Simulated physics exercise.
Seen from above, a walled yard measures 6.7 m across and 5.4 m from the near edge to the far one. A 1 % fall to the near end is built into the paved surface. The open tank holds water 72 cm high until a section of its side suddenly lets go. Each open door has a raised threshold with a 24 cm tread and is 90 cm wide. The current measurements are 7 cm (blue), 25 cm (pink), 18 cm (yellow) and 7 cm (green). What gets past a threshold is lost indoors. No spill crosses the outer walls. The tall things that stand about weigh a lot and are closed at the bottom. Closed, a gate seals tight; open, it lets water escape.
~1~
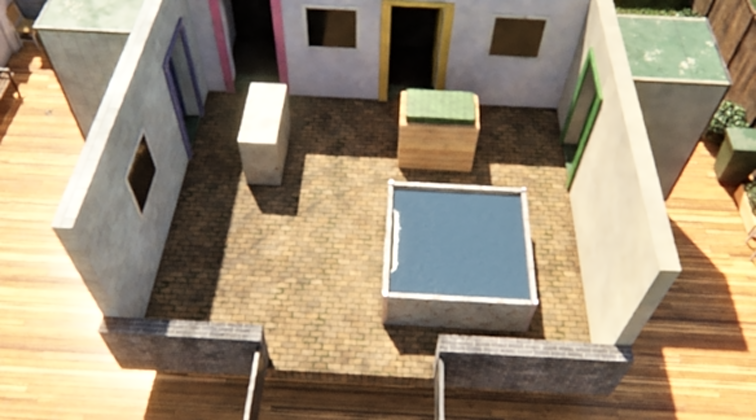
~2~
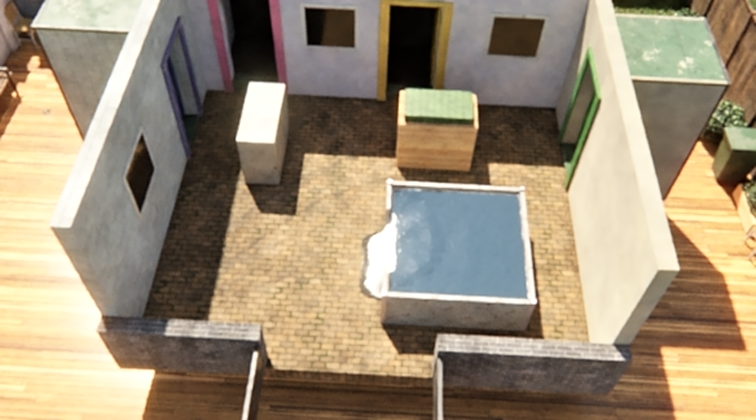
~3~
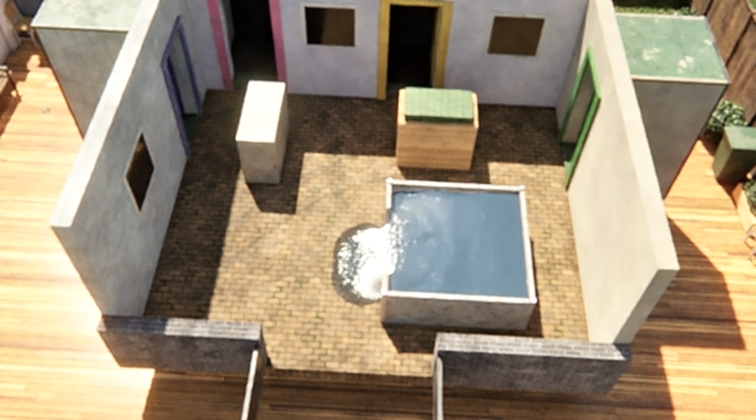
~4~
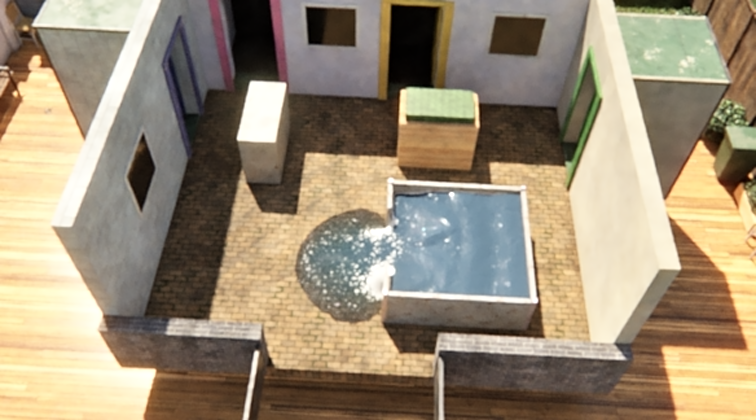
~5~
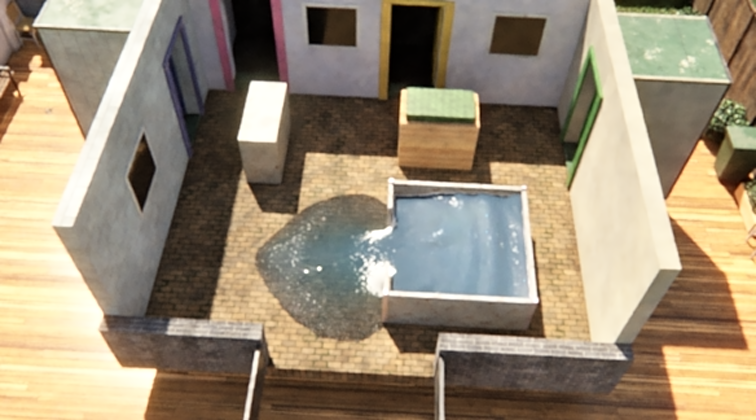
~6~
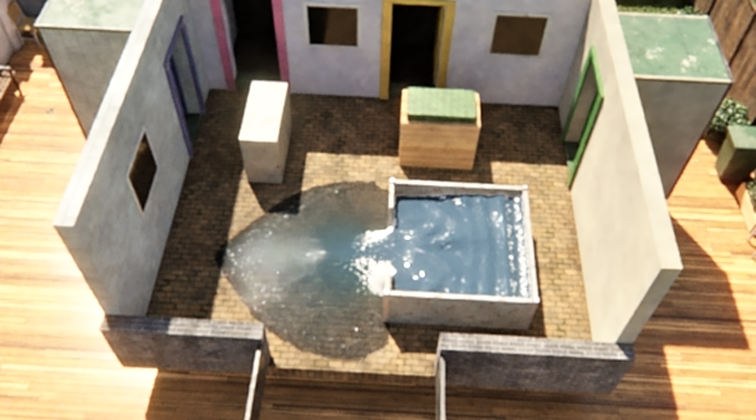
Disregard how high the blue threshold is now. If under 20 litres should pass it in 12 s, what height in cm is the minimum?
The minimum is around 12 cm.
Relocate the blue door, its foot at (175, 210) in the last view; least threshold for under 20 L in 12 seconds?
It needs roughly 22 cm.
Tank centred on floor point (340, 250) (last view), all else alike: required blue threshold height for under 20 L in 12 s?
Roughly 14.0 centimetres.
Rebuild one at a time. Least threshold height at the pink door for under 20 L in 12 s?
The pink one would have to be about 13.5 cm high.
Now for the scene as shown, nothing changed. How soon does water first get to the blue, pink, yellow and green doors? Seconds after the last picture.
The blue door gets it at 1.1 s, the pink door at 2.0 s, the yellow door at 2.8 s and the green door at 6.5 s.
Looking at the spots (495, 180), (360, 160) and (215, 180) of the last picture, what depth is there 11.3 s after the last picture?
That's 5, 6 and 7 cm, in the order given.
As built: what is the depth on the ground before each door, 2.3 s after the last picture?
Lab note, cm: Blue 10; pink 14; yellow 0; green 0.
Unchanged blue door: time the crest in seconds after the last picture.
Around 6.5 seconds.
Then, 0.7 s after the last picture water covers 35 % of the floor, deepest (38 cm) near (378, 263); it has not reached the blue door.
Then, 2.3 s after the last picture water covers 45 % of the floor, deepest (28 cm) near (151, 301); 10 cm at the blue door, 1 litre in over its 7 cm threshold.
Then, 11.3 s after the last picture water covers 95 % of the floor, deepest (12 cm) near (592, 346); 7 cm at the blue door, 90 litres in over its 7 cm threshold.
At the blue door as built, the water peaked near 15 cm, 6.5 s after the last picture.
Run again over the same 12 s with other heights there, 27 litres in over 11 cm, 12 litres over 13 cm. The limit of 20 litres is kept from about 12 cm up.
